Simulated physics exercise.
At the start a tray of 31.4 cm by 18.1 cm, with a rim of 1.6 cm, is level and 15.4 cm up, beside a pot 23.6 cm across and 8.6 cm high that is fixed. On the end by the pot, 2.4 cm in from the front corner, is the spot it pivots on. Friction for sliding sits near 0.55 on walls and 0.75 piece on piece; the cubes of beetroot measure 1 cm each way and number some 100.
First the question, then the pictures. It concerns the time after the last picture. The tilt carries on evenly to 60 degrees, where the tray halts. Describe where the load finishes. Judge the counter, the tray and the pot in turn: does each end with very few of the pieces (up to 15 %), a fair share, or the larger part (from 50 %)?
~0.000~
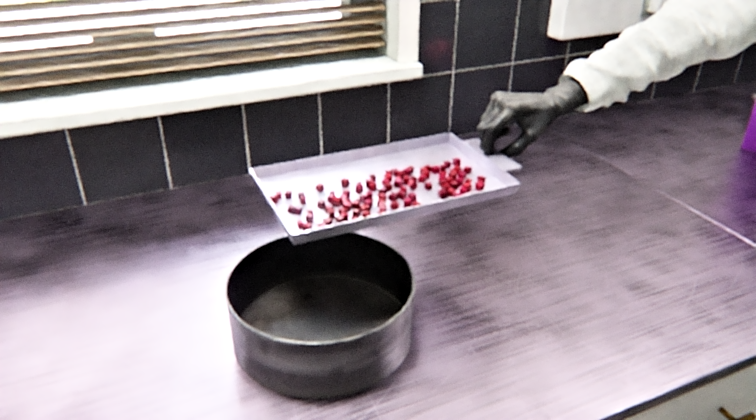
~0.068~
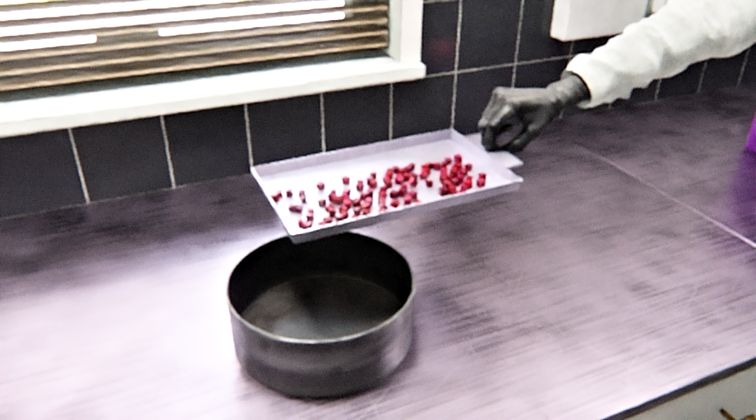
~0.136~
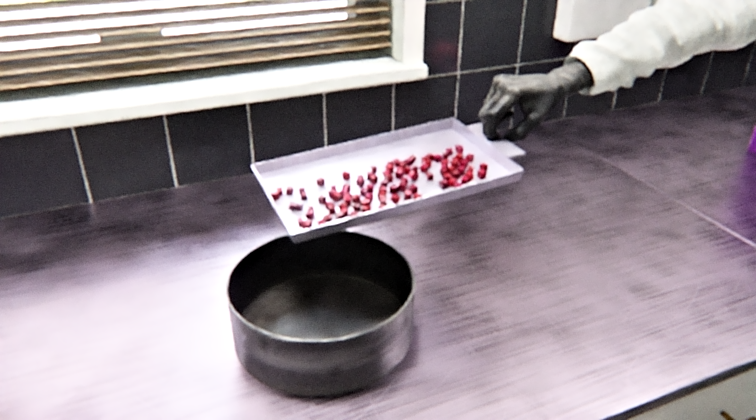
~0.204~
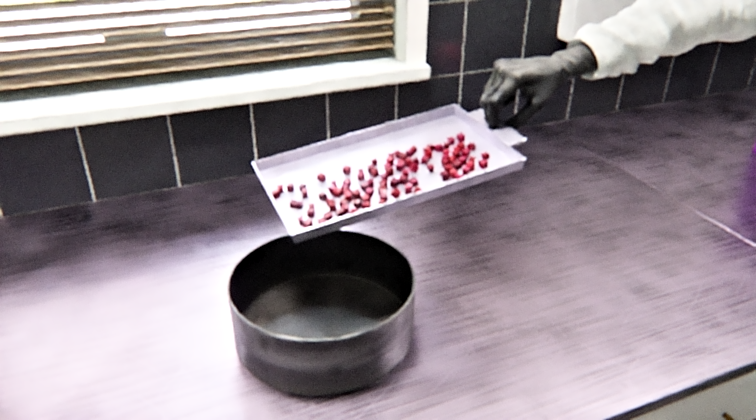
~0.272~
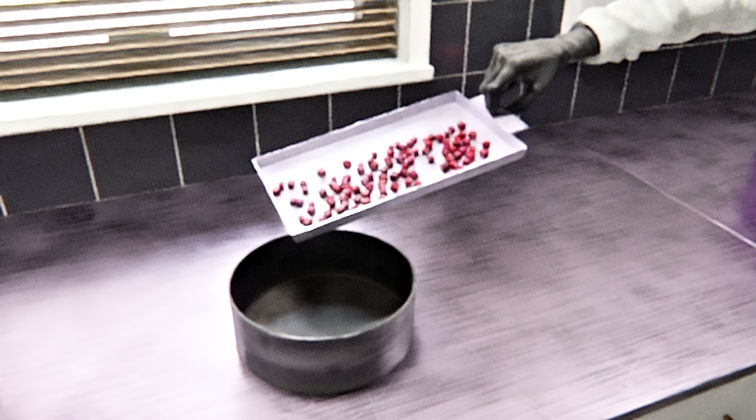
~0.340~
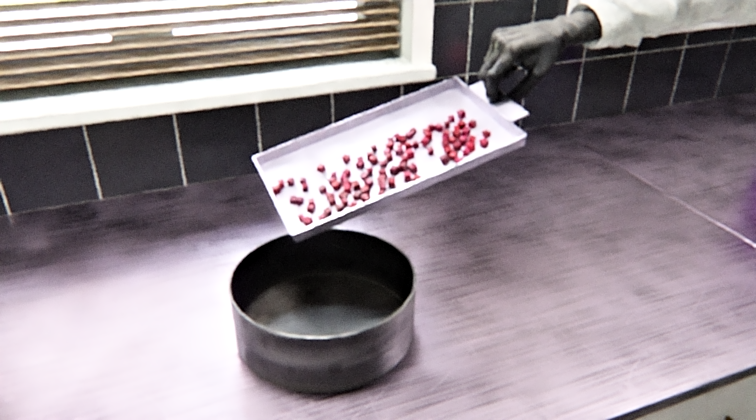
Counter: Very few. Tray: The larger part. Pot: A fair share.
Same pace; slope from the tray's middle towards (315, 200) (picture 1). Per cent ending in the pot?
About 15 per cent.
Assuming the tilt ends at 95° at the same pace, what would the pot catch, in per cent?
That comes out at some 95 per cent.
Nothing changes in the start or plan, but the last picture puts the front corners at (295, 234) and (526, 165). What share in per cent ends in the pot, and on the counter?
Per cent by place - pot 10, counter 5.
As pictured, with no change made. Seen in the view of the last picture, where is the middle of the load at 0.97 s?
At about (311, 195).
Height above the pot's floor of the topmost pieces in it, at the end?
I'd say near 1.0 centimetres.
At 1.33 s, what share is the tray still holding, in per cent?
Roughly 70 per cent.
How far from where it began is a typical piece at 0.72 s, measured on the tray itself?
About 2 cm.
After 0.72 s, tilt 37 degrees; the tray holds 100 %, the pot 0 %.
Then, at 0.97 s, tilt 52 degrees; the tray holds 100 %, the pot 0 %.
Then, at 1.33 s, tilt 60 degrees; the tray holds 70 %, the pot 20 %.
By 2.4 s all is still; counter 5 %, tray 70 %, pot 25 %.
